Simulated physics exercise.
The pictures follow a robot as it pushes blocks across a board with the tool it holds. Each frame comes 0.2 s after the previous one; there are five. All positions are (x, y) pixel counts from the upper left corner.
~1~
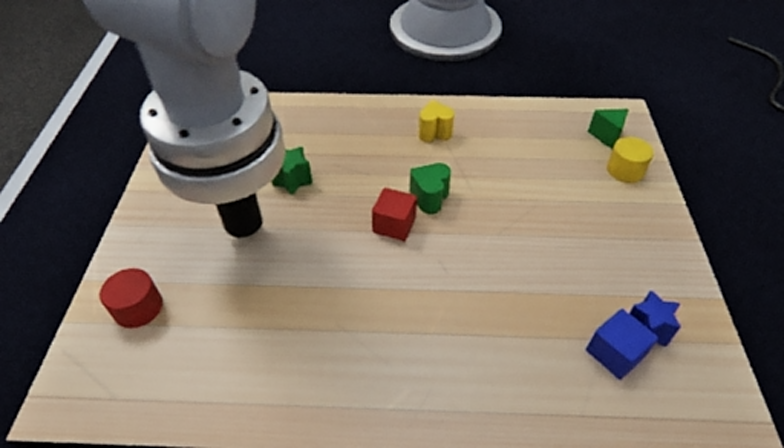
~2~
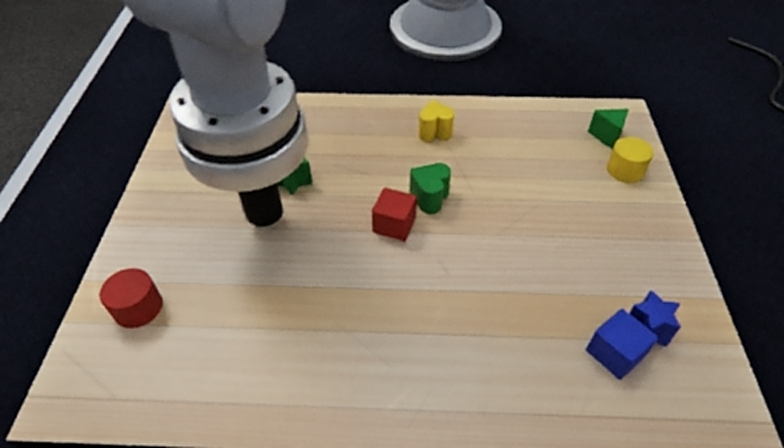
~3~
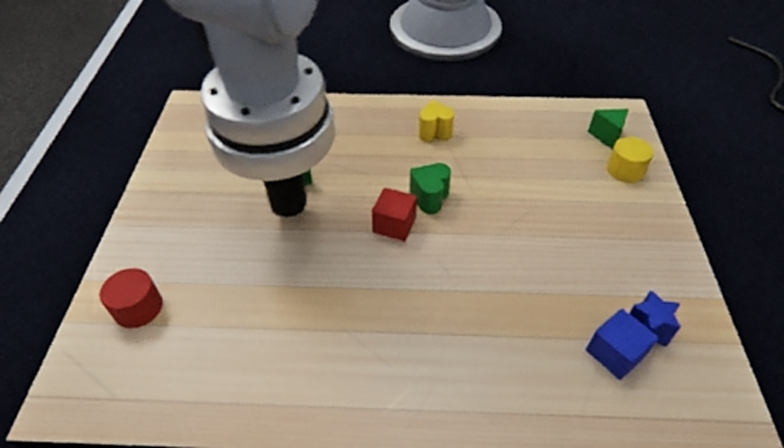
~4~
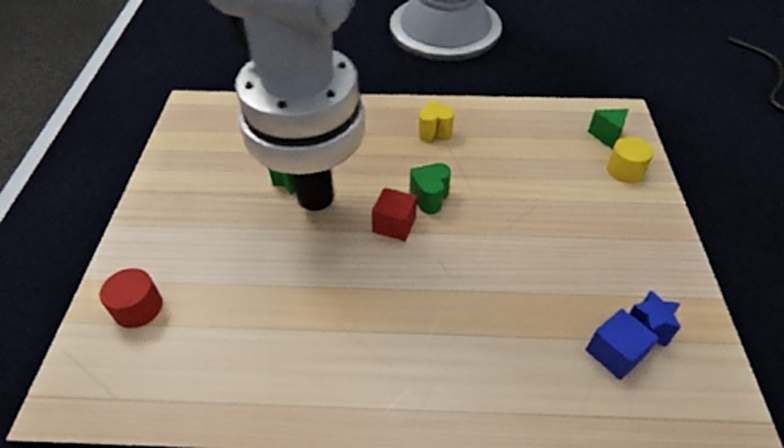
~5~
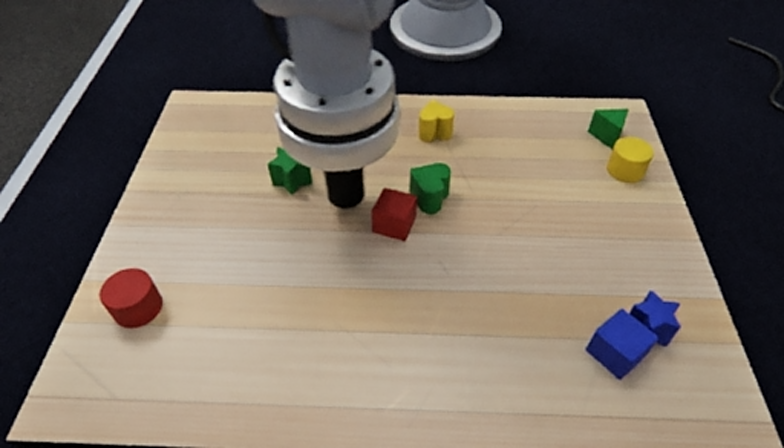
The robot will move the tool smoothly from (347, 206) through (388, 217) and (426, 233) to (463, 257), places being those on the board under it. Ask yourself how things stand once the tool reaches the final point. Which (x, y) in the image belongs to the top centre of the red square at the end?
Its top middle: (495, 261).
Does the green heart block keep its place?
I'd say yes.
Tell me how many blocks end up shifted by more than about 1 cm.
Moved: 1.
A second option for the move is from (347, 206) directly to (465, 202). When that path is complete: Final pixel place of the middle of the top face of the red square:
Final place: (416, 209).
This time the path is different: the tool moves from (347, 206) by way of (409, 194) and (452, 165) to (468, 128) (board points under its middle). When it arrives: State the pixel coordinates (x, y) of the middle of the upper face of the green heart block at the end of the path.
The middle of its upper face should be somewhere near (468, 174).
The first path, step by step. One third of the way, tool at (389, 206); red square at (418, 214), turned 20° clockwise.
Two thirds of the way, tool at (429, 224); red square at (457, 237), turned 40° clockwise.
At the end, tool at (464, 246); red square at (495, 261), turned 40° clockwise; green heart block in place.
